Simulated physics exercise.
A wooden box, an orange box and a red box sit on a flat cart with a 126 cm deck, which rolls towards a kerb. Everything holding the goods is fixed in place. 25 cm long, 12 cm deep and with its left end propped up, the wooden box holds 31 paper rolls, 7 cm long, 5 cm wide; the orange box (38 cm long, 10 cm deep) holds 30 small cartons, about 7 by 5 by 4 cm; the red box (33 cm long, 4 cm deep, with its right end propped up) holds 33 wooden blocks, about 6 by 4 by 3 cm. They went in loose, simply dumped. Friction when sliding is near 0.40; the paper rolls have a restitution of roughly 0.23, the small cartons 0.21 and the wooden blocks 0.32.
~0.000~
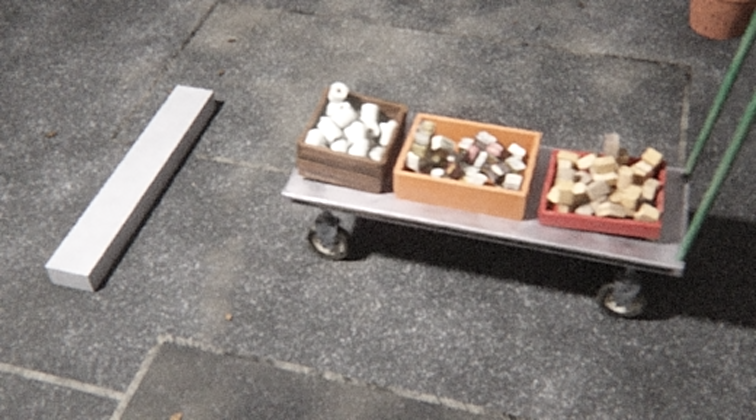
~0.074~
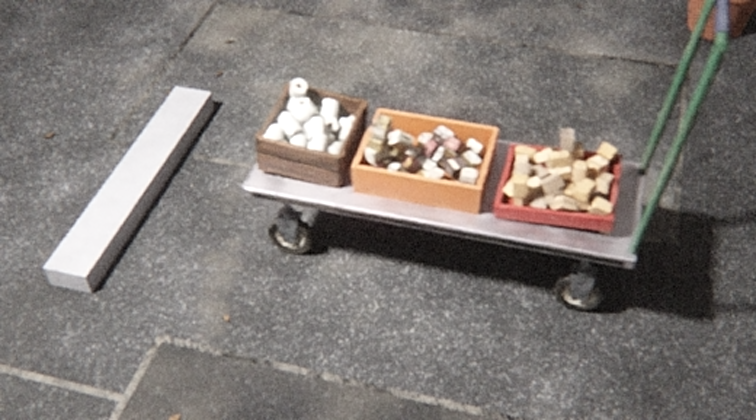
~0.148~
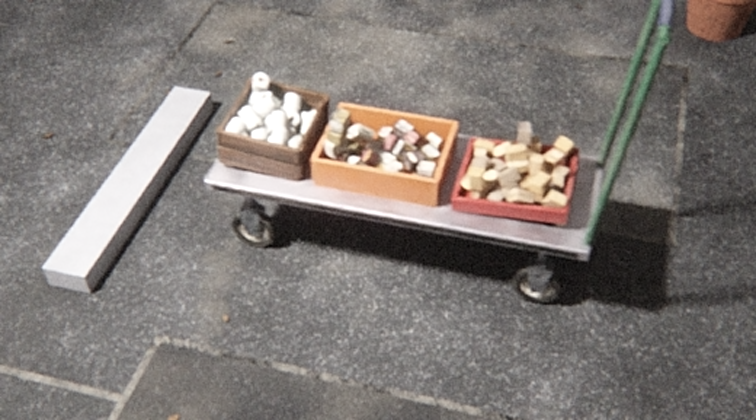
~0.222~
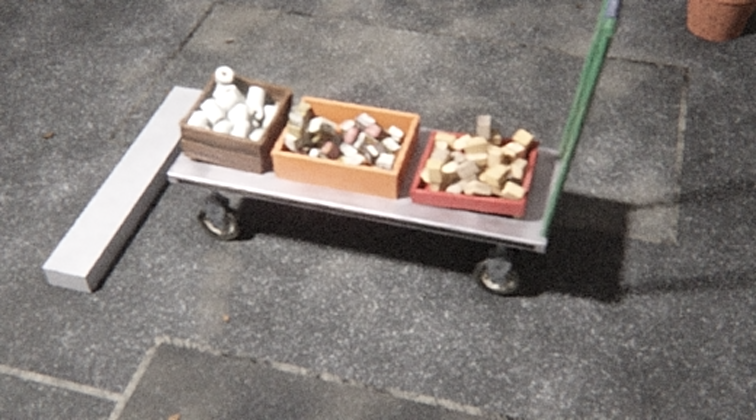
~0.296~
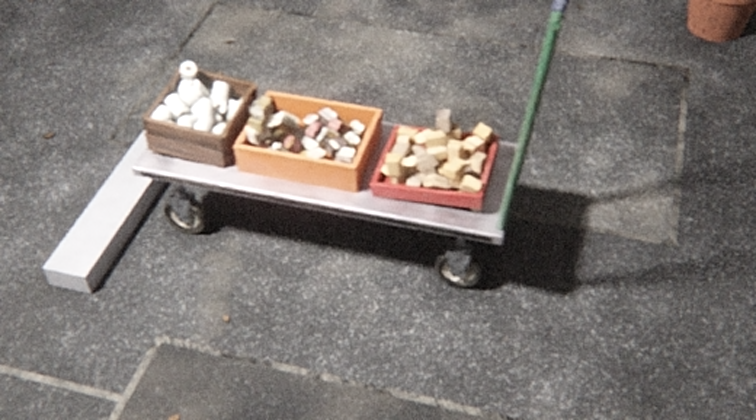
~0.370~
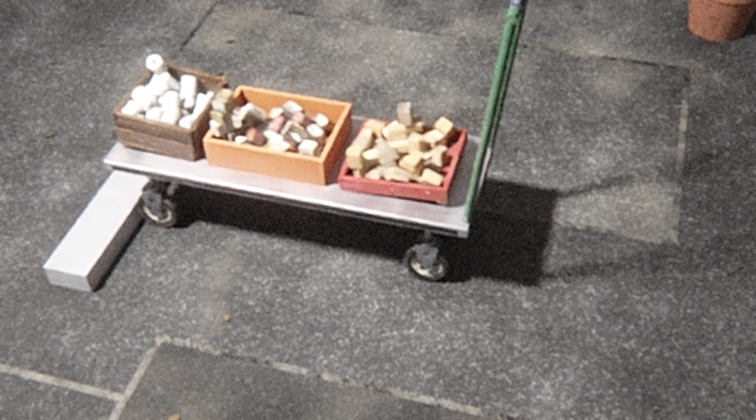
A flat cart carrying three boxes of small pieces rolls left across the dark paving.
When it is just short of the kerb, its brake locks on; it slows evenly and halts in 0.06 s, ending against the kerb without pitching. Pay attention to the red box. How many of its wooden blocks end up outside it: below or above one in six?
Out of the red box go upwards of a sixth of its wooden blocks.
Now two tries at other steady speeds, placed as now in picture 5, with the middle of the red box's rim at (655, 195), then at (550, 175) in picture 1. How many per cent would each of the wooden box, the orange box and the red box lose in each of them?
Wooden box: 10 / 0 percent; orange box: 10 / 10 percent; red box: 30 / 20 percent.
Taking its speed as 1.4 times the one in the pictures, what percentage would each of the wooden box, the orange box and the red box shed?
Wooden box 10, orange box 10, red box 30 per cent.
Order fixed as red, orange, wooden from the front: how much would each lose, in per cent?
In that arrangement the wooden box sheds 0 per cent of its load, the orange box 10 per cent, and the red box 20 per cent.
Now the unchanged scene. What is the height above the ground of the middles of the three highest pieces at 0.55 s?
Around 52 centimetres.
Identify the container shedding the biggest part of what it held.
Red box.
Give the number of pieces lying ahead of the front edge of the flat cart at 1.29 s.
Count: Approx. 1.
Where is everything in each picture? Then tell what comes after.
In the first frame (we follow the rim corner now nearest the camera), red box at (656, 225); orange box at (521, 194); 65 cm still to roll; nothing out yet.
The second frame shows red box at (609, 218); orange box at (476, 187); 52 cm still to roll.
The third frame shows red box at (563, 210); orange box at (433, 180); 38 cm still to roll.
The fourth frame shows red box at (520, 202); orange box at (392, 173); 25 cm still to roll.
The fifth frame shows red box at (477, 195); orange box at (352, 166); 12 cm still to roll.
The sixth frame shows red box at (443, 189); orange box at (319, 160); stopping; nothing out yet.
After 0.43 s, 0 of 31 out of the wooden box, 2 of 30 out of the orange box and 2 of 33 out of the red box.
After 0.55 s, 1 of 31 out of the wooden box, 3 of 30 out of the orange box and 4 of 33 out of the red box.
After 0.78 s, 1 of 31 out of the wooden box, 2 of 30 out of the orange box and 9 of 33 out of the red box.
Outcome (at 1.29 s), 1 of 31 out of the wooden box, 2 of 30 out of the orange box and 9 of 33 out of the red box. Asked share, 9 of 33, 27 per cent.
